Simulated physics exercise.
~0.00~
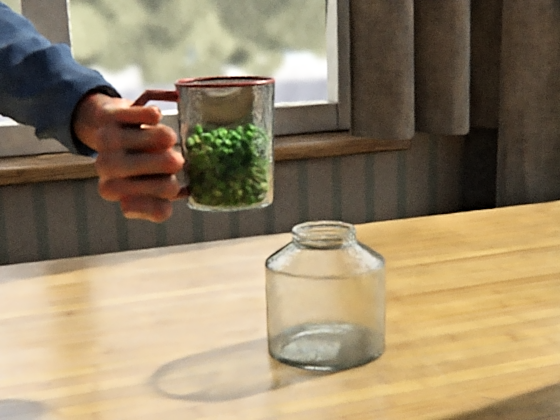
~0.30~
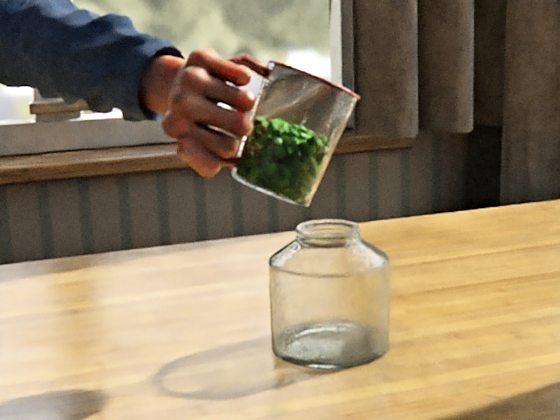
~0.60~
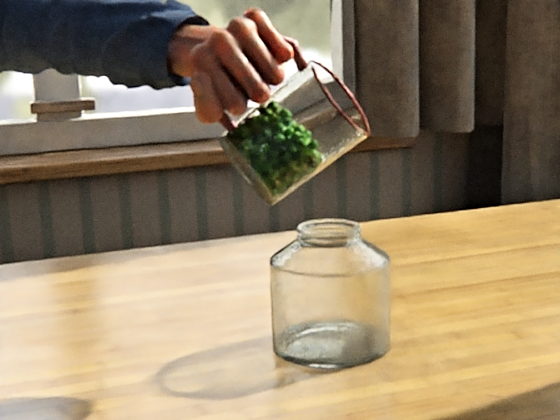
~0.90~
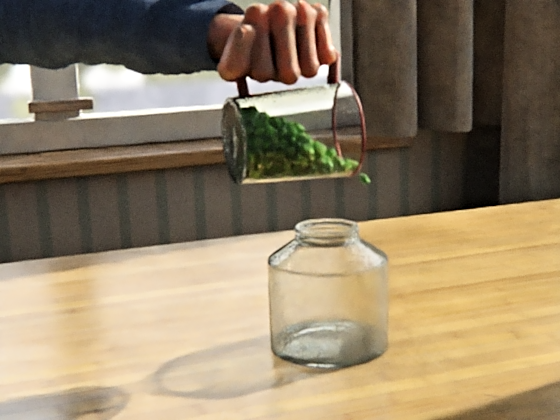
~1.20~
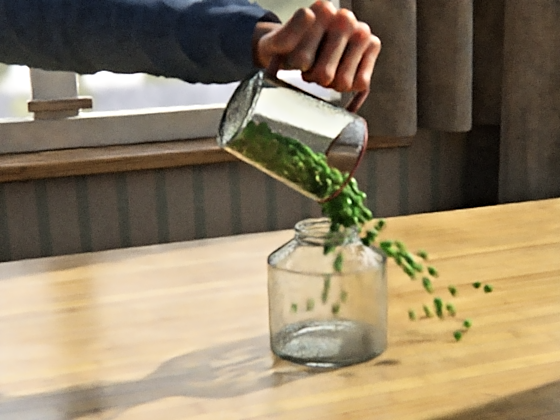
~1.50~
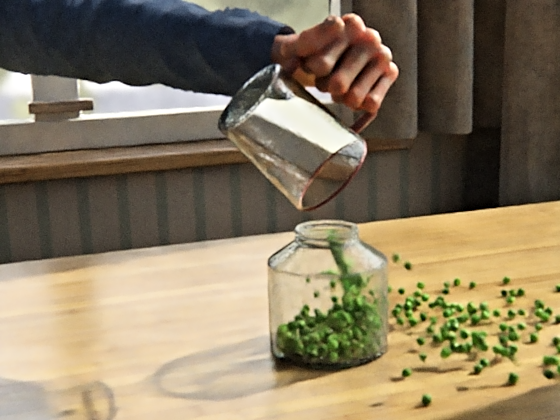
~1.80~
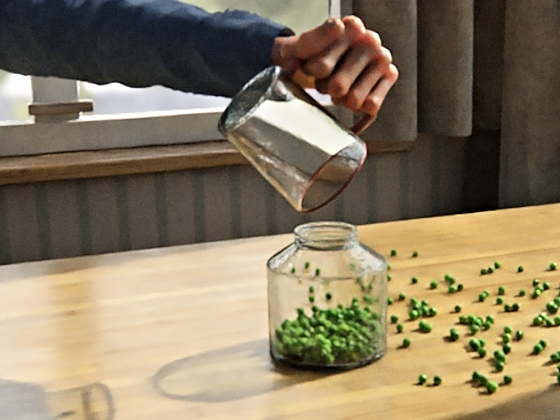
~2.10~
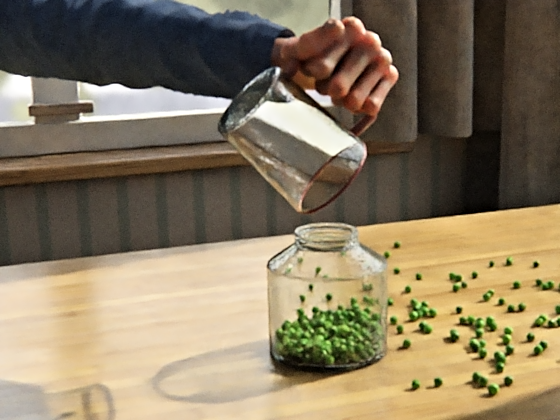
A hand tips green peas from a glass cup into a jar, scattering some across the table.
